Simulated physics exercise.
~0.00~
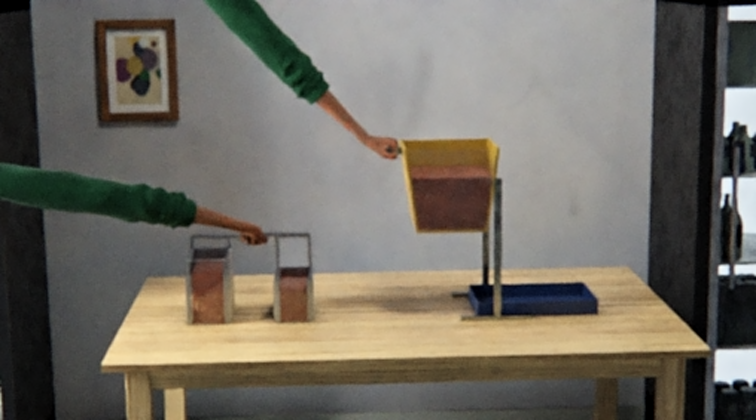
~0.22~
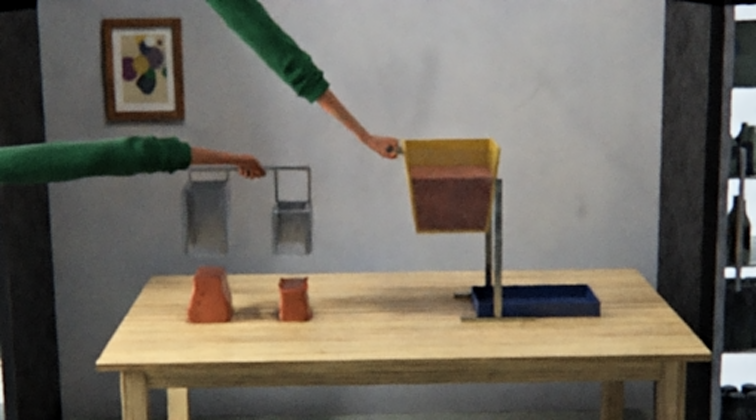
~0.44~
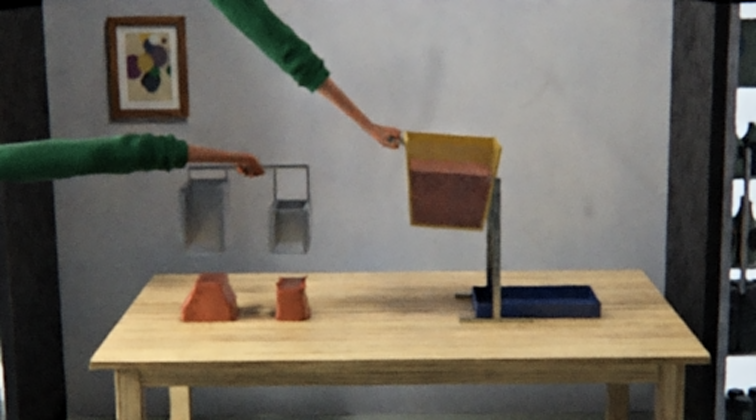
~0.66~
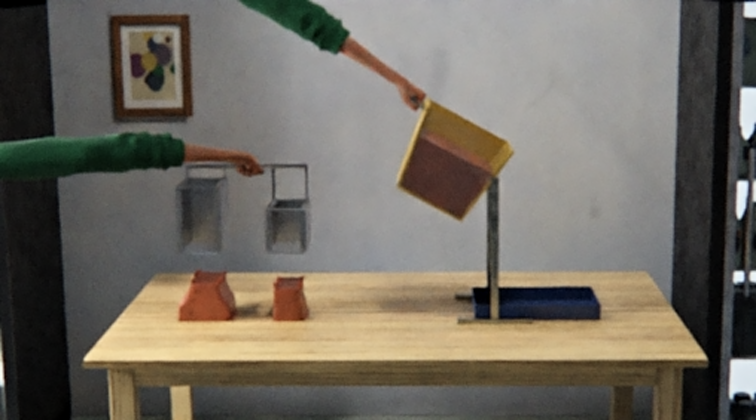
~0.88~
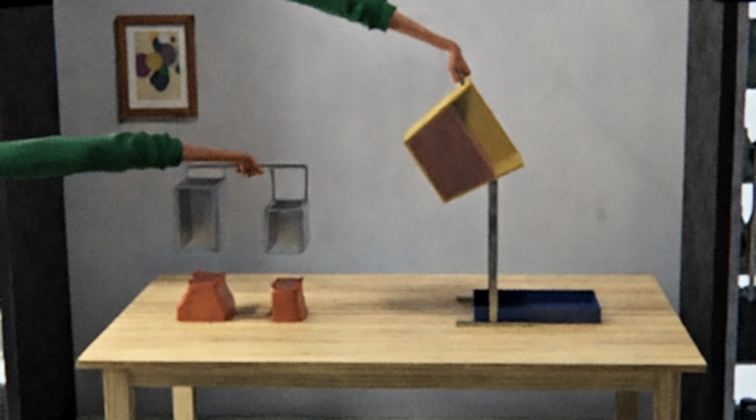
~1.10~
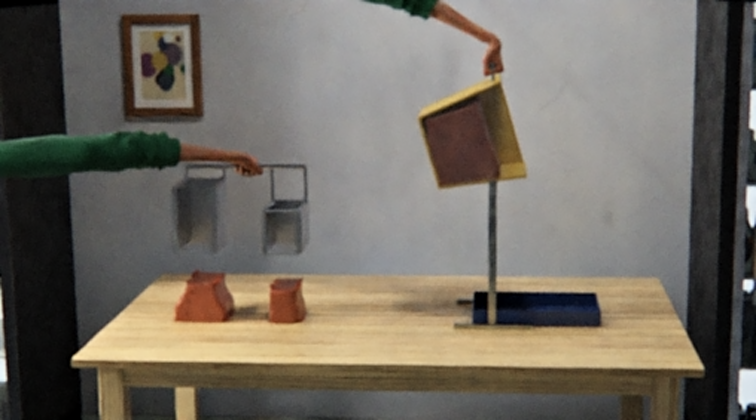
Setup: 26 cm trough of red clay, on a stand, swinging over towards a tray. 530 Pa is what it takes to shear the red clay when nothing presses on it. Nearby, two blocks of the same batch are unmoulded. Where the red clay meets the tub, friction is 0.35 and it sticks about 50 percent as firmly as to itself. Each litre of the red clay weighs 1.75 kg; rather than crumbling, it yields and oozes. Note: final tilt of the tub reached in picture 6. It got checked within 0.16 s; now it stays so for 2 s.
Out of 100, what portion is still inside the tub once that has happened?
I would say roughly 100 per cent remains in the tub.
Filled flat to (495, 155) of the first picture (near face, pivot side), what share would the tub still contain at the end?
About 75 per cent.
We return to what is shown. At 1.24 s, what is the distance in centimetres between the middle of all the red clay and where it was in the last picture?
Around 2 centimetres.
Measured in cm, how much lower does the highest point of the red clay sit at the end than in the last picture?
Some 6 cm.
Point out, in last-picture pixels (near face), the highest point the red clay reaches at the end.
Somewhere near (497, 122) in the last view.
After 1.24 s, the tub is at 74 degrees and holds 100 %.
After 1.41 s, the tub is at 74 degrees and holds 100 %.
After 1.58 s, the tub is at 74 degrees and holds 100 %.
After 1.75 s, the tub is at 74 degrees and holds 100 %.
After 3.10 s, the tub is at 74 degrees and holds 100 %.
